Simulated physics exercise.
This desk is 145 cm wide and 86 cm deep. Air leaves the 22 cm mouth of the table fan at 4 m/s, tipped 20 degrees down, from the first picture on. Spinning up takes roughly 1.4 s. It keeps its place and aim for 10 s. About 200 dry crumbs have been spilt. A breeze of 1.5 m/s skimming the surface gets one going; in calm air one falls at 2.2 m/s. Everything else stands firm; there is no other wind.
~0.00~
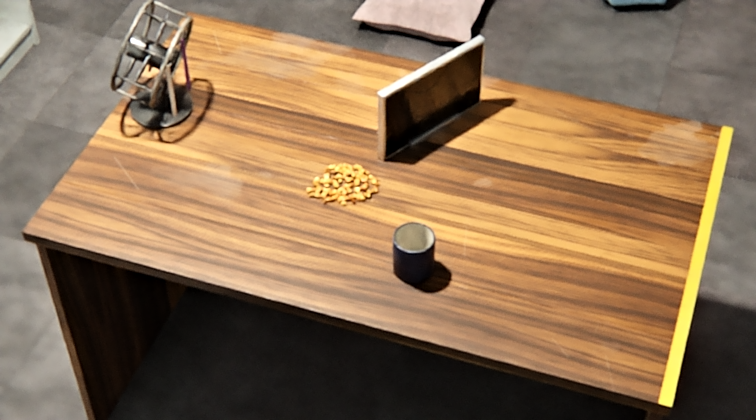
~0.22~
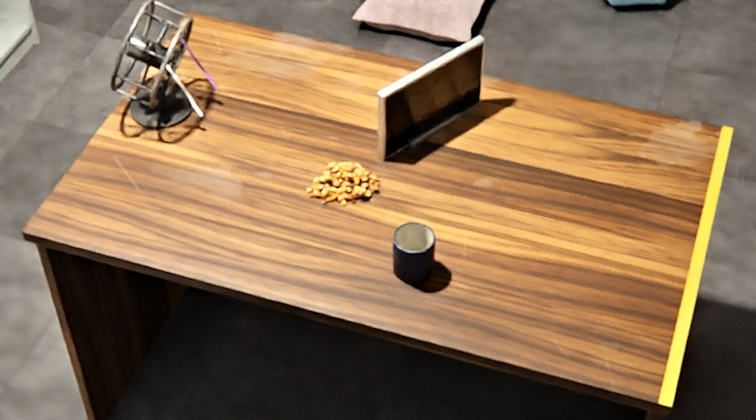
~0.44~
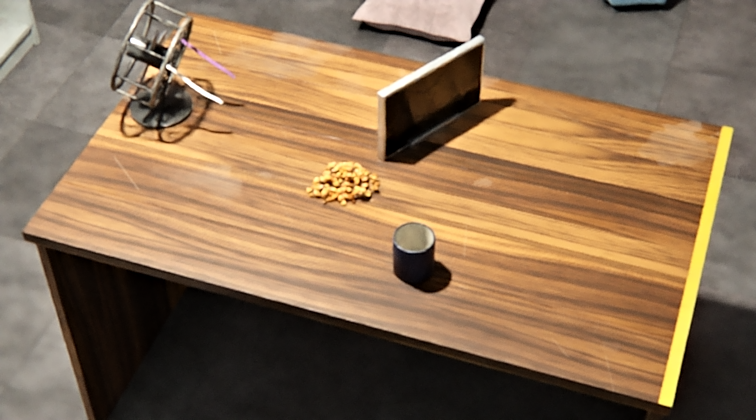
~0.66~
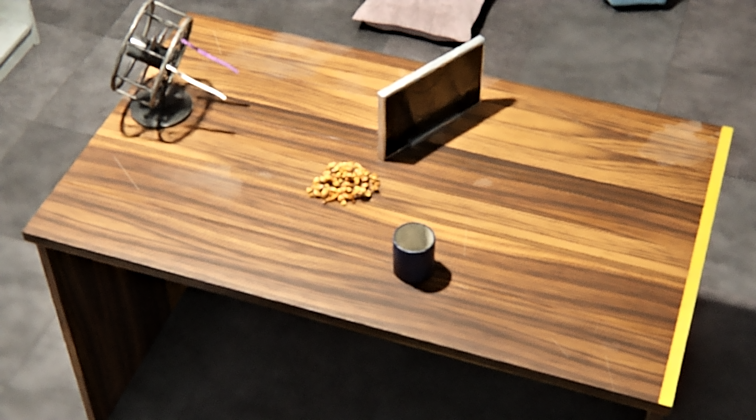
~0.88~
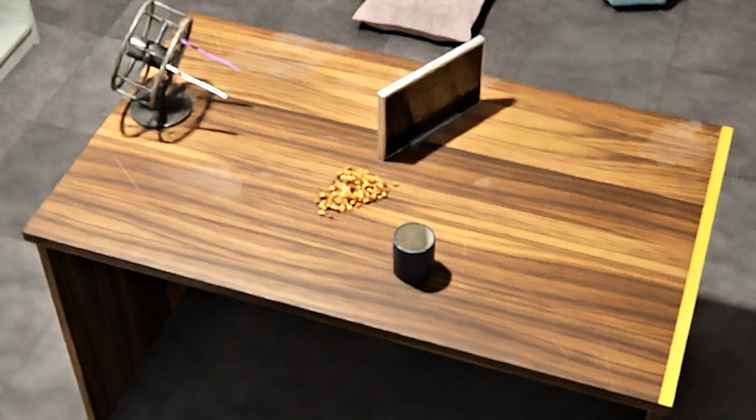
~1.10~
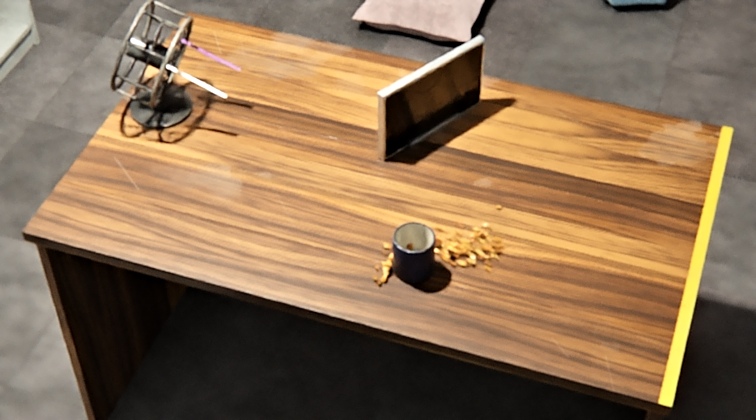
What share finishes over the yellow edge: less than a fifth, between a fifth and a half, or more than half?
Of the dry crumbs, more than half end over the yellow edge.
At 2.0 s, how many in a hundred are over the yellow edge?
Some 50 per cent.
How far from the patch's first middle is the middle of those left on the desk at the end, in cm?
About 25 cm.
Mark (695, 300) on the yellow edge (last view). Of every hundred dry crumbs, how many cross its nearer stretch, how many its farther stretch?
Some 60 % nearer, 2 % farther.
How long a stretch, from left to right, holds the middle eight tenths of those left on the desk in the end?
About 50 cm.
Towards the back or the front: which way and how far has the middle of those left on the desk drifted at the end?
Towards the front, some 15 cm.
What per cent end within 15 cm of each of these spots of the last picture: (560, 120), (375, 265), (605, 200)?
In turn about 0 %, 10 %, 0 %.
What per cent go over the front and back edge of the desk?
Roughly 20 % front, 0 % back.
After 2.0 s the count stands so, 46 % are over the yellow edge; the middle of those still in play is near (550, 332).
After 3.2 s the count stands so, 49 % are over the yellow edge; the middle of those still in play is near (529, 323).
After 5.5 s the count stands so, 56 % are over the yellow edge; the middle of those still in play is near (410, 255).
After 10.0 s, at the end, 65 % are over the yellow edge; the middle of those still in play is near (410, 254).
